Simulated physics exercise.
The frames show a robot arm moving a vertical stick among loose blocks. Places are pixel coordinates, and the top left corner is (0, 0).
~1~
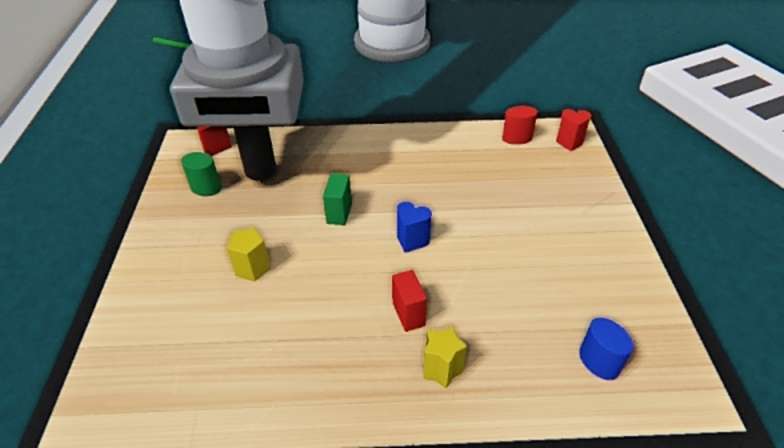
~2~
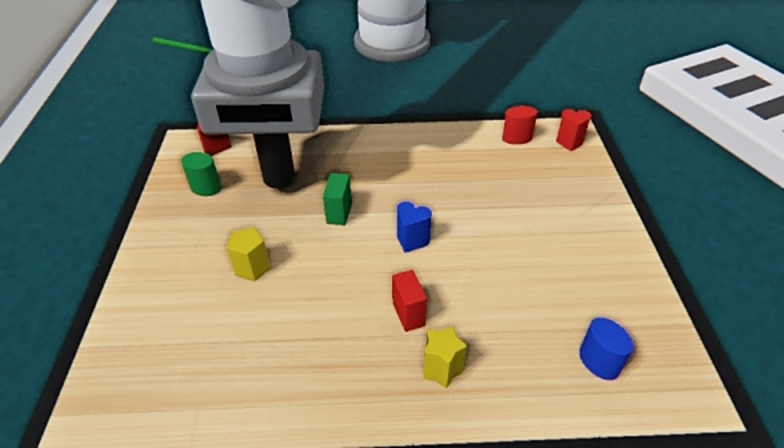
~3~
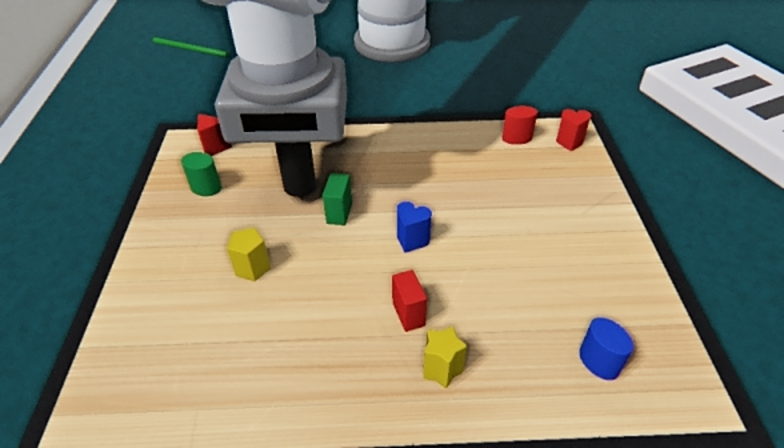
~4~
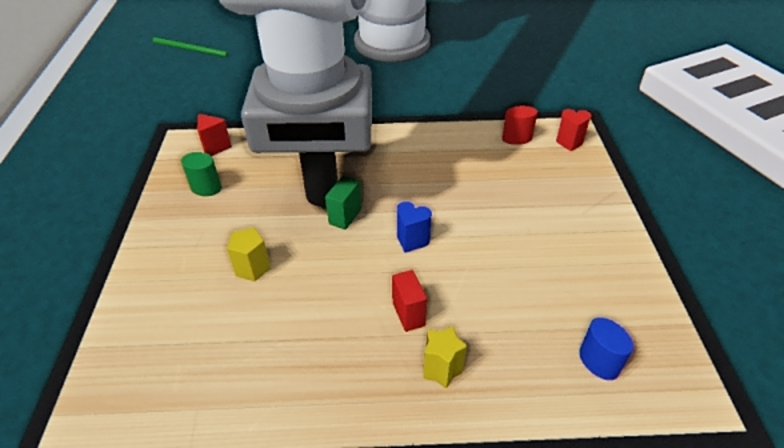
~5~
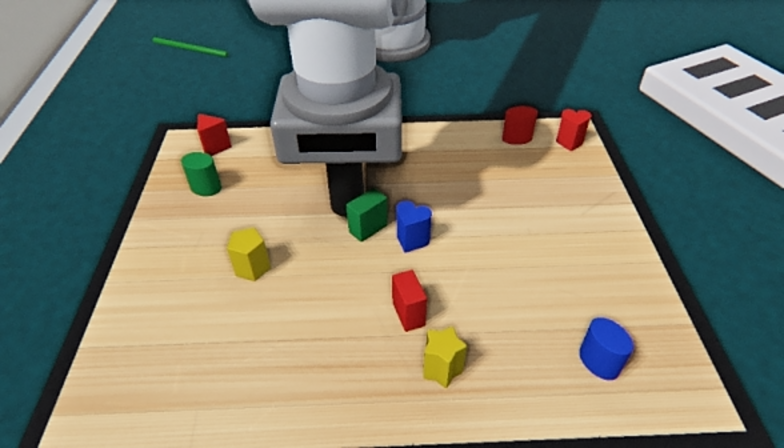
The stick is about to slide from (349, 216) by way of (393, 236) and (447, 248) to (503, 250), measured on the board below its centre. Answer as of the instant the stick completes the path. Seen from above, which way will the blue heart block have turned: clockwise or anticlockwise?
Its rotation is clockwise.
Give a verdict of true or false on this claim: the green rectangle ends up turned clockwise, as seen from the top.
It is true.
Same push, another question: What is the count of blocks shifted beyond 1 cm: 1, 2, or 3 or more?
Going by the path, two of them shift by more than about 1 cm.
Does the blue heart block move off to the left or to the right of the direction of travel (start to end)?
Seen from start to end, it moves right.
One third of the way, stick at (395, 226); green rectangle at (421, 218), turned 35° anticlockwise; blue heart block at (446, 223), turned 35° clockwise.
Two thirds of the way, stick at (448, 237); green rectangle at (475, 233); blue heart block at (495, 247), turned 65° clockwise.
At the end, stick at (505, 239); green rectangle at (518, 243), turned 40° clockwise; red rectangle still; blue heart block at (524, 263), turned 105° clockwise.
